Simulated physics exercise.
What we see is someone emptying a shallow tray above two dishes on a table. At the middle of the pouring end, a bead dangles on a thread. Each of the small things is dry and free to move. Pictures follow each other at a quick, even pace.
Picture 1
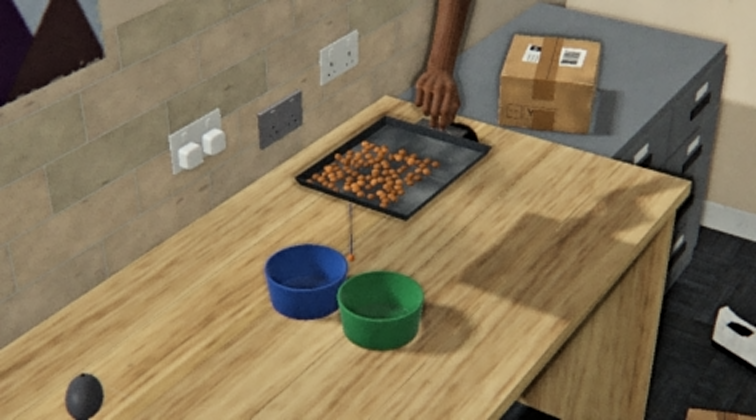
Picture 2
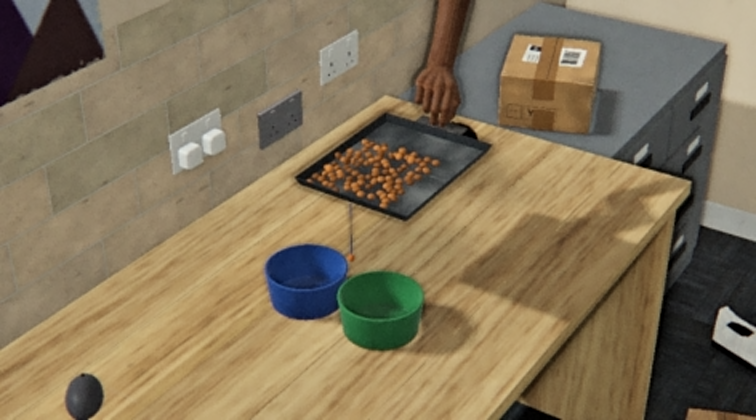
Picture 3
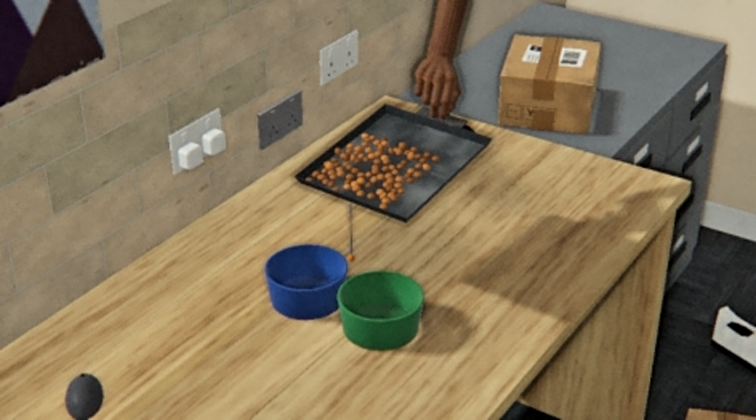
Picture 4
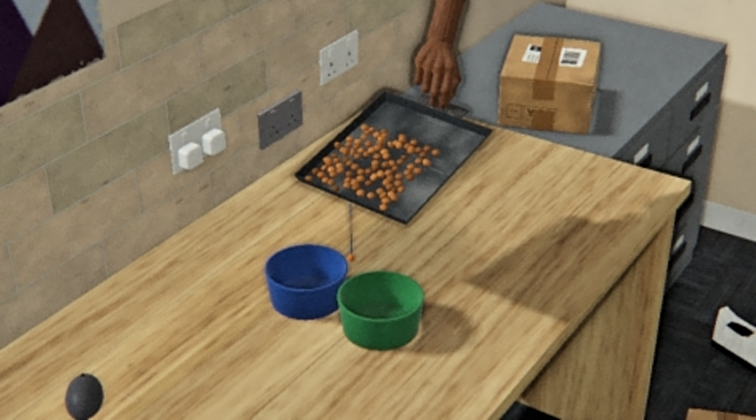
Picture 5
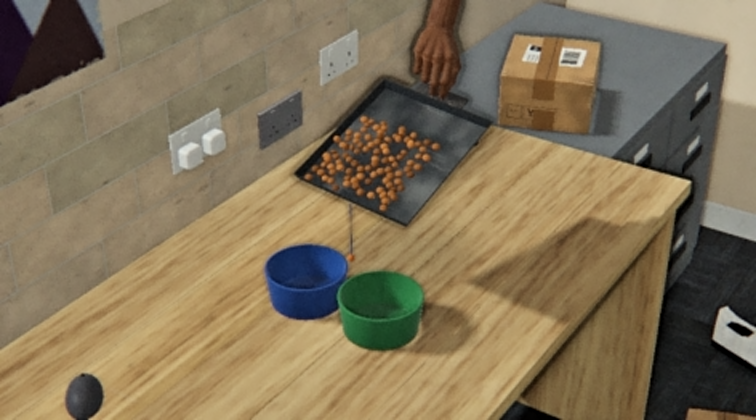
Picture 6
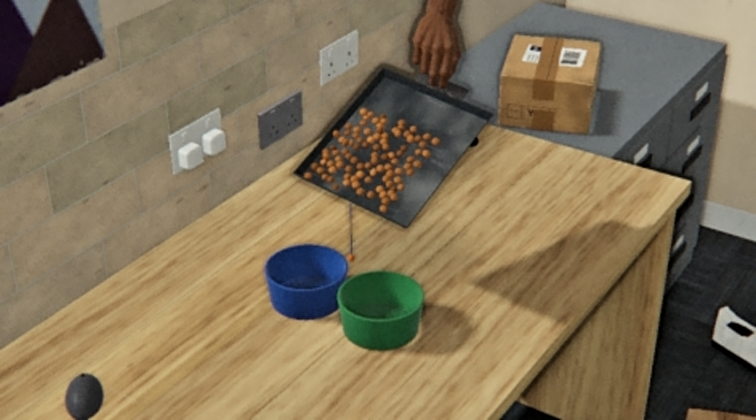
On a light wooden desk against a tiled wall, seen from above at an angle by a still camera, a grey cabinet holds a cardboard box behind. A dark tray of small orange-brown pieces sits above a blue bowl and a green bowl, with a bead hanging on a thread. A hand at the far edge gradually raises it, tilting the near edge lower at its right corner.
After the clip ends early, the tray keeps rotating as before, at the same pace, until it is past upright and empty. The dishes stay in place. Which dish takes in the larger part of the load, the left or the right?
The right dish.
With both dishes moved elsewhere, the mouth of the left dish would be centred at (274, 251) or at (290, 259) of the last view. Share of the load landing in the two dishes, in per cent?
First about 40, then 80 per cent.
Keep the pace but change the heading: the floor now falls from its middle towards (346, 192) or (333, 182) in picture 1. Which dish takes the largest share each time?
Try 1: The left-side dish; try 2: The left-side dish.
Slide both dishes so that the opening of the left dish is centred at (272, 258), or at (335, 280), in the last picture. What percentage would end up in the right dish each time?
About 50 and 40 per cent respectively.
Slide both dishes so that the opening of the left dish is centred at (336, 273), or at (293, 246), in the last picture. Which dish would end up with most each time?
On the first go the right-side one comes out on top, and on the second go the right-side one.
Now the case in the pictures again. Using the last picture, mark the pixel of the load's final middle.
It settles centred around (384, 324).
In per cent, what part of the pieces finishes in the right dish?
Around 80 in every hundred pieces.
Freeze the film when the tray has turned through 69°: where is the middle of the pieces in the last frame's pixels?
Somewhere about pixel (374, 223).
Shortly afterwards, tray tipped steeply; near two thirds on the tray; only a few in the right dish; near a third in the air.
Next, tray tipped past a quarter turn; the bulk in the right dish; a little in the left dish; a little outside both; only a few in the air.
Some moments later, tray tipped past a quarter turn; the bulk in the right dish; a little in the left dish; a little outside both.
In the end, tray tipped past a quarter turn; the bulk in the right dish; a little in the left dish; a little outside both.
